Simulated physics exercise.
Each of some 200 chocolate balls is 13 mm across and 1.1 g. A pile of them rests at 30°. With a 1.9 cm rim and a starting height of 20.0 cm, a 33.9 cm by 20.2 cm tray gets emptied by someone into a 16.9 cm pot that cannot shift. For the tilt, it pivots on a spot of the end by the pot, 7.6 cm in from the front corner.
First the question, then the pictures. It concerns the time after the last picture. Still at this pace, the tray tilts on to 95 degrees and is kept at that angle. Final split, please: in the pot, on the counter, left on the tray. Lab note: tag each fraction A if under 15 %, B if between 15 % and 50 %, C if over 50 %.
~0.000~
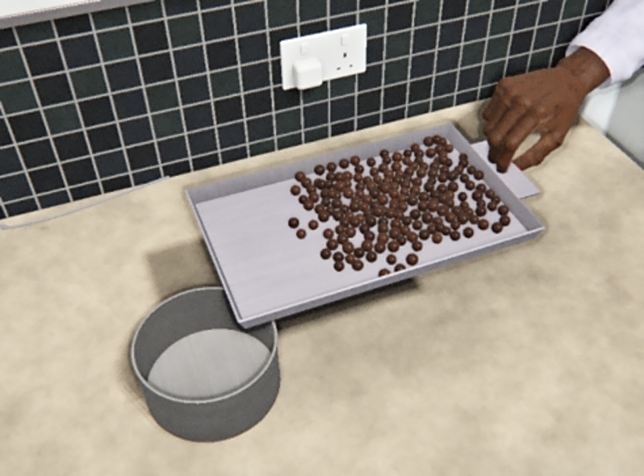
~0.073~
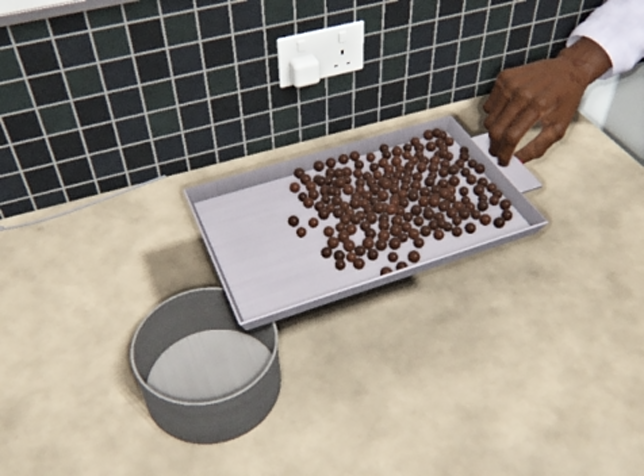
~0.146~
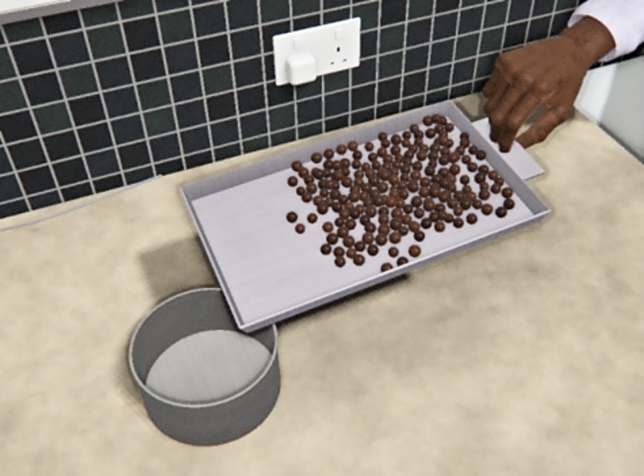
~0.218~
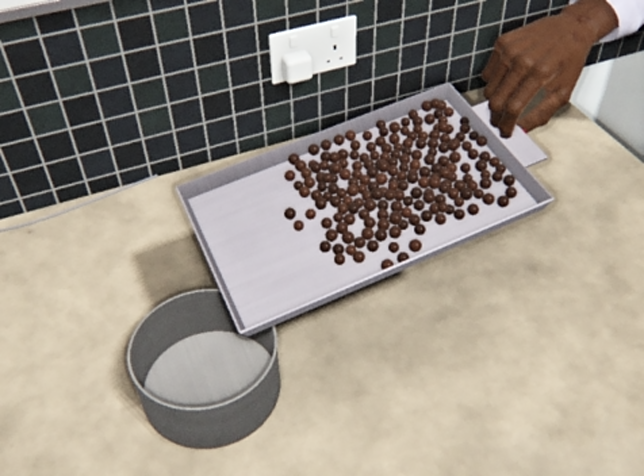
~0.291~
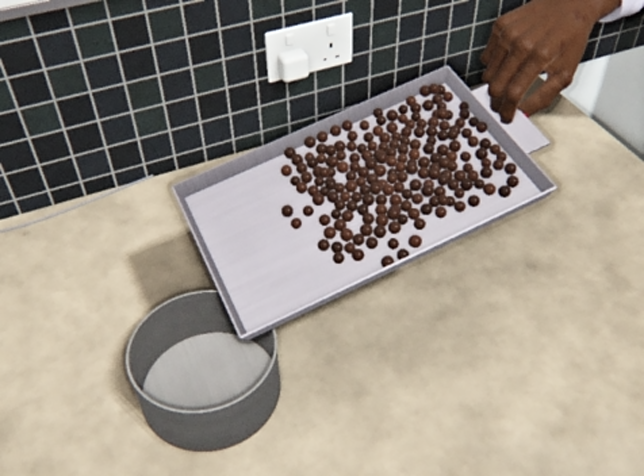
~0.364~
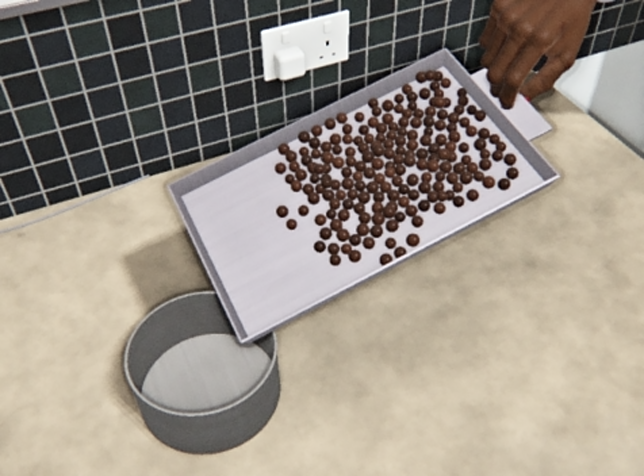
Pot = B, counter = C, tray = A.
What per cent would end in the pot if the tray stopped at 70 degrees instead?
The pot would get around 40 per cent.
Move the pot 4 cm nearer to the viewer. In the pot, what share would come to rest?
In that case about 80 percent would end up there.
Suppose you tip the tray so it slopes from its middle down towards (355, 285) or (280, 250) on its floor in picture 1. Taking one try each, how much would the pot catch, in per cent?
Roughly 10 per cent on the first try and 70 per cent on the second.
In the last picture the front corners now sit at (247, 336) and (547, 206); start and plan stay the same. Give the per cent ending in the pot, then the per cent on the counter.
Pot: 10, counter: 90.
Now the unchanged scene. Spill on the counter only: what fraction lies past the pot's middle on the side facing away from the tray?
It comes to near 70 percent.
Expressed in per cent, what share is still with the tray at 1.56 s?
Estimate: About 50 percent.
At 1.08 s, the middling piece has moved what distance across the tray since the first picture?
About 17 cm.
Then, at 1.08 s, tilt 53 degrees; the tray holds 85 %, the pot 5 %.
After 1.56 s, tilt 77 degrees; the tray holds 50 %, the pot 15 %.
After 2.11 s, tilt 95 degrees; the tray holds 0 %, the pot 40 %.
In the end, at 2.9 s, pot 40 %, counter 60 %, tray 0 %.
